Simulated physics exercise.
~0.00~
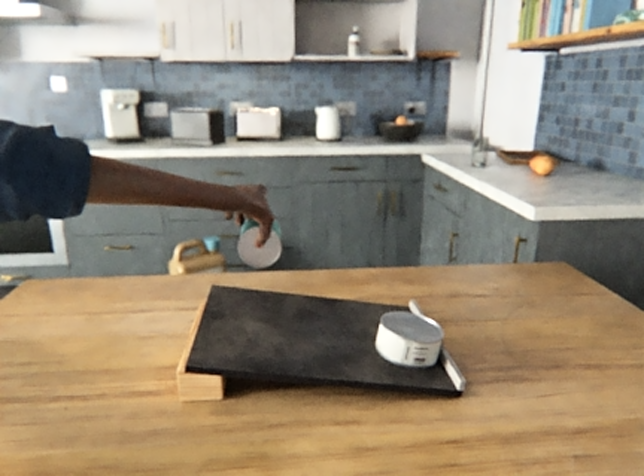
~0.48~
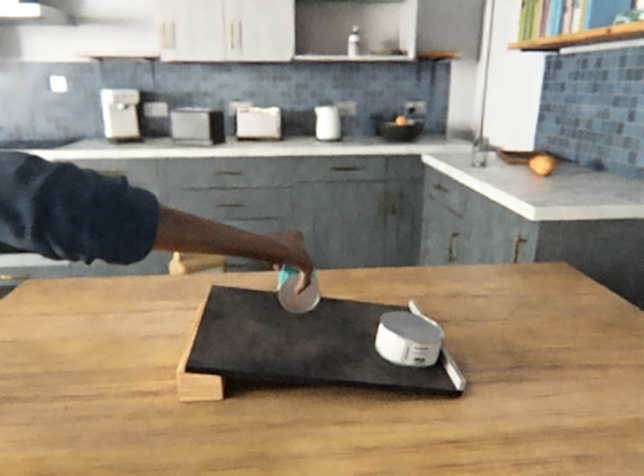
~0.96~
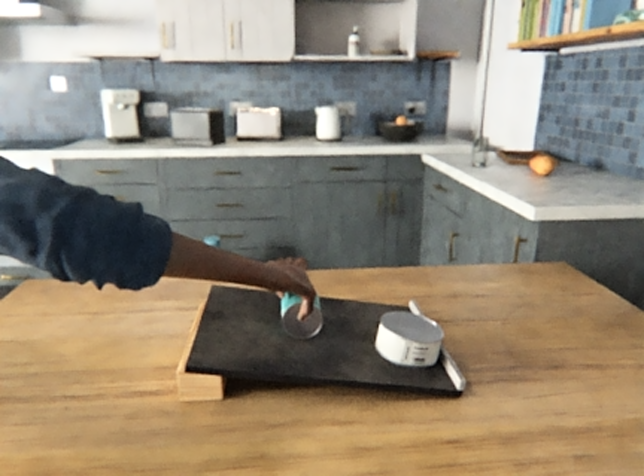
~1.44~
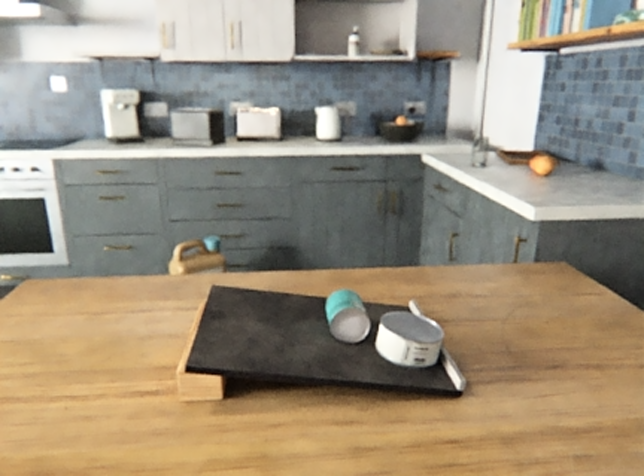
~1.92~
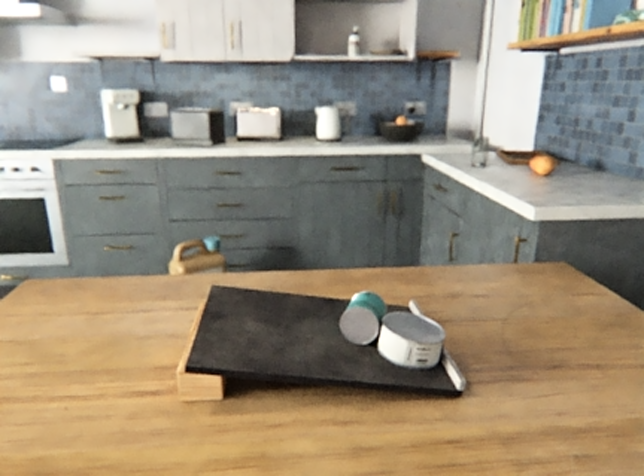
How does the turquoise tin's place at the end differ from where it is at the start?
At the start the turquoise tin is held in a hand above the far left part of the table, beyond the board. By the end it lies on its side low on the sloping board, right beside the white tub.
